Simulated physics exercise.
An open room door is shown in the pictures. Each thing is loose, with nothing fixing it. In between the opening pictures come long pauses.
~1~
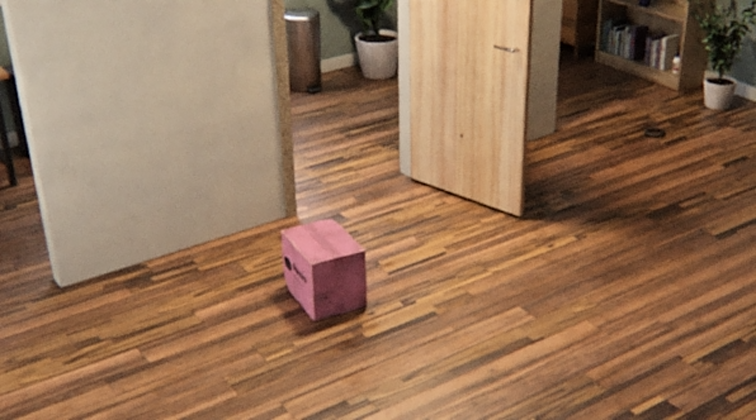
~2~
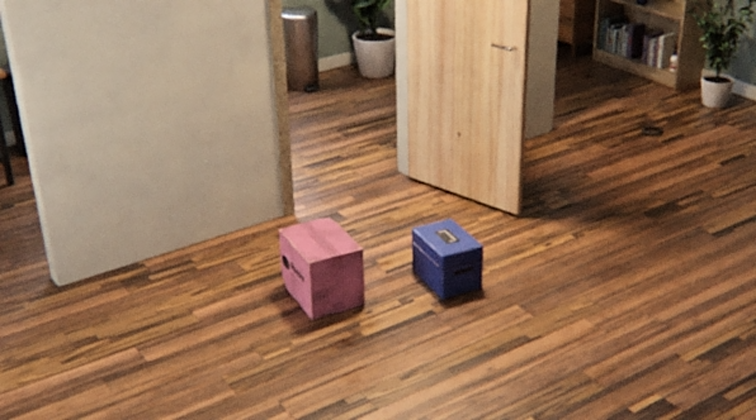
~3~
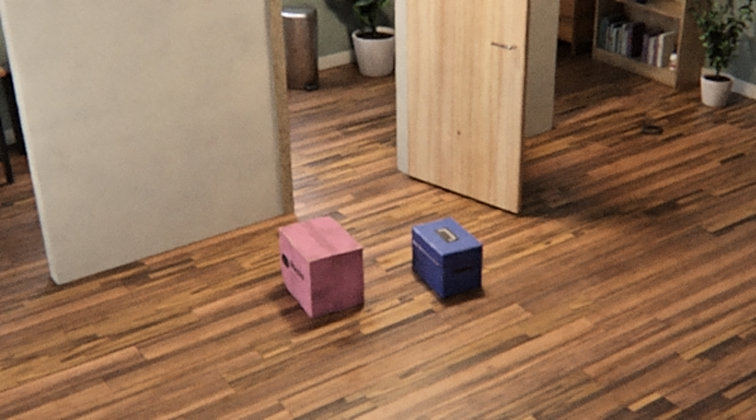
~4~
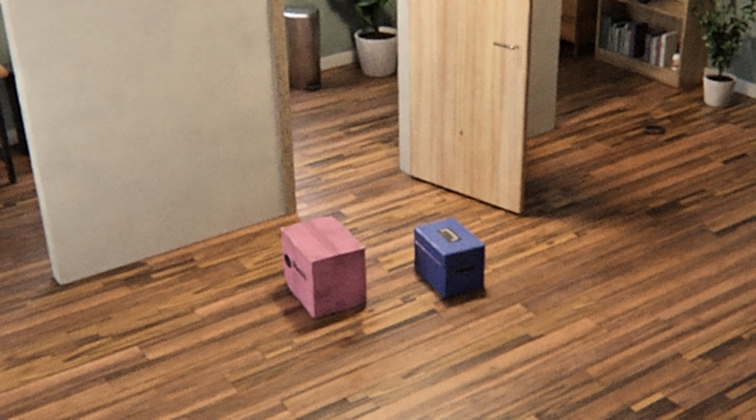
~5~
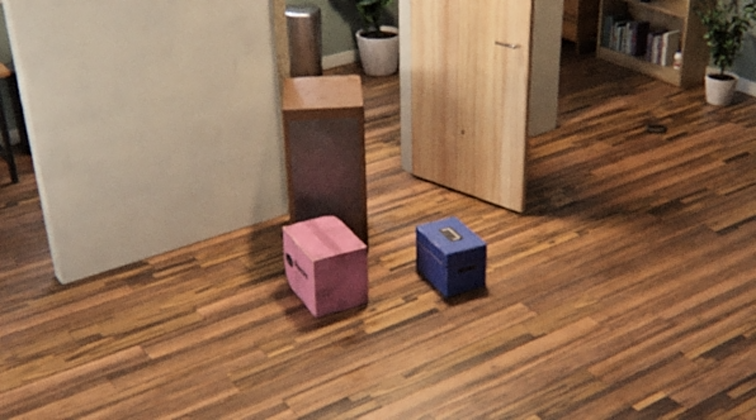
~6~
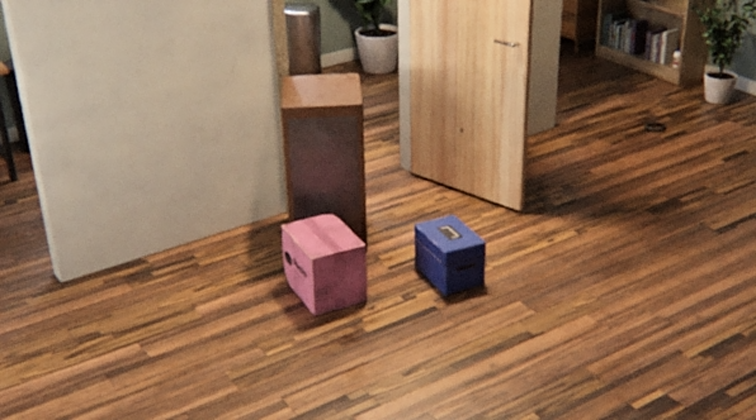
A wooden door stood wide open and still above a pink box on the floor; a blue toolbox appeared to the box's right, then a tall brown appliance appeared behind the box.
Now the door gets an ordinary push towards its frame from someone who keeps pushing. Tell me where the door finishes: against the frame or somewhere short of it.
The door falls short.
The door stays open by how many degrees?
Around 35 degrees.
Then, 0.70 s past the last view, door at 79°.
Then, 1.10 s past the last view, door at 55°.
Finally, door at 36°; all 3 still in place. Final places as the last picture's camera would see them, brown appliance near (324, 165).
